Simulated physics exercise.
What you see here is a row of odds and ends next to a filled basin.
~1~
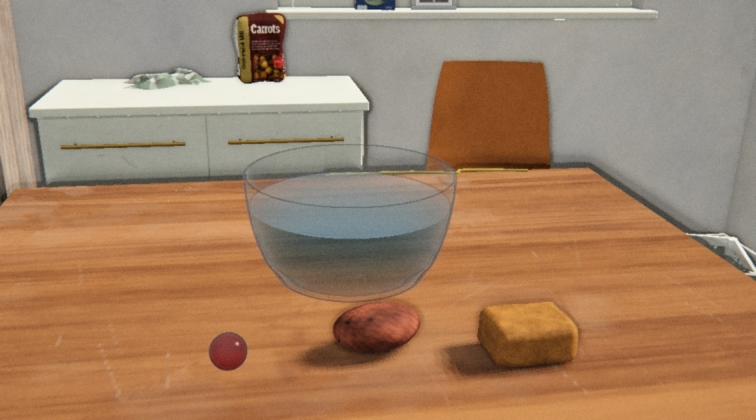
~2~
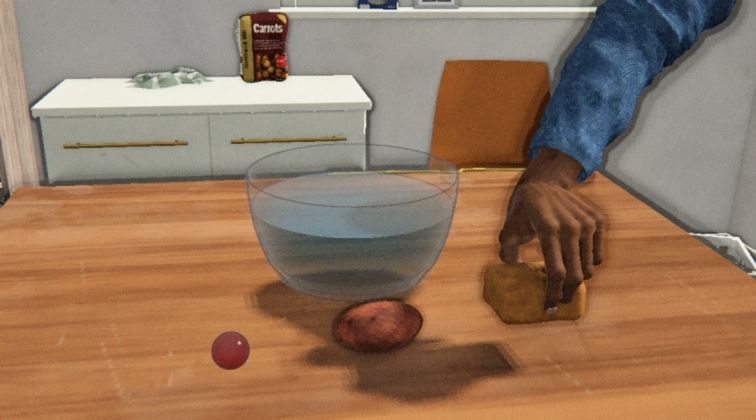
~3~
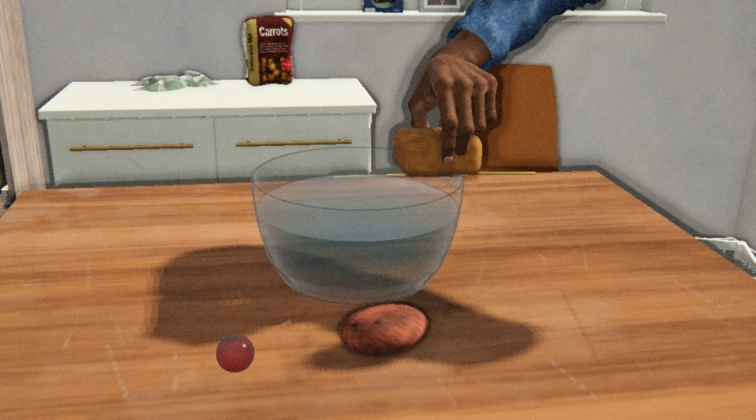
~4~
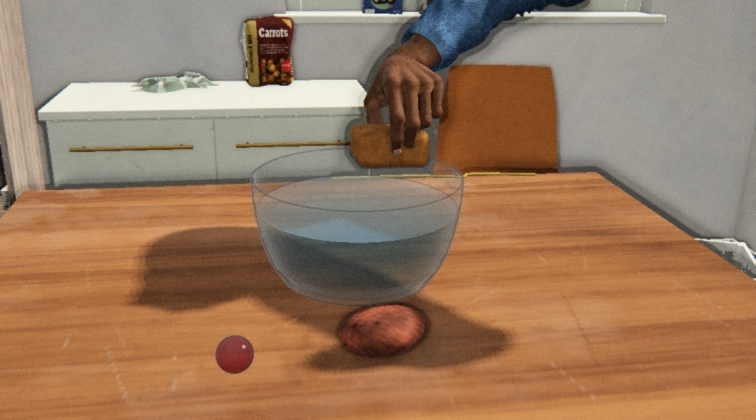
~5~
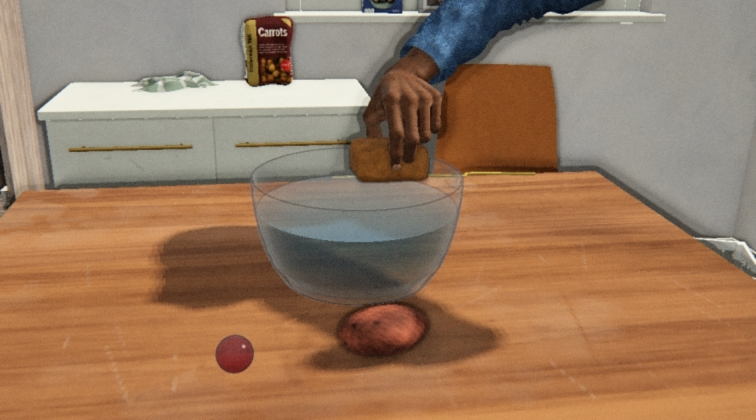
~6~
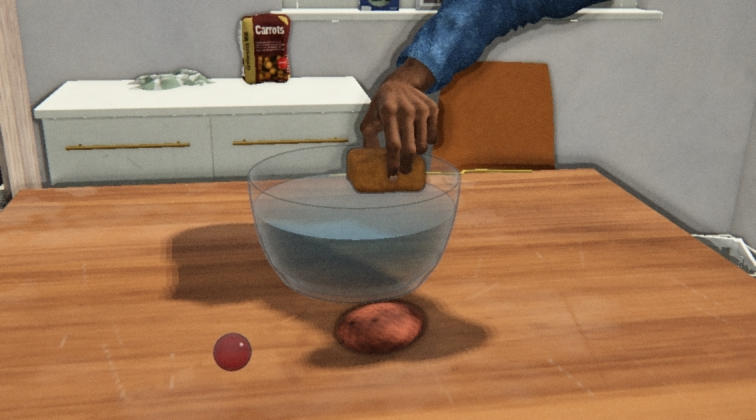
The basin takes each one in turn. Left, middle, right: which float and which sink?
Well, from the left it falls to the base, then falls to the base, then remains up.
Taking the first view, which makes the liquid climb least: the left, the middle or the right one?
Answer: The body at the left end.
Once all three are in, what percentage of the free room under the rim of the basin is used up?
It works out near 14 per cent.
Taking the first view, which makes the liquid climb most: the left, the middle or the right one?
That's the central body.
Next, the bread roll rides on the surface.
After that, the potato sinks.
Finally, the glass marble sinks; afloat, bread roll.
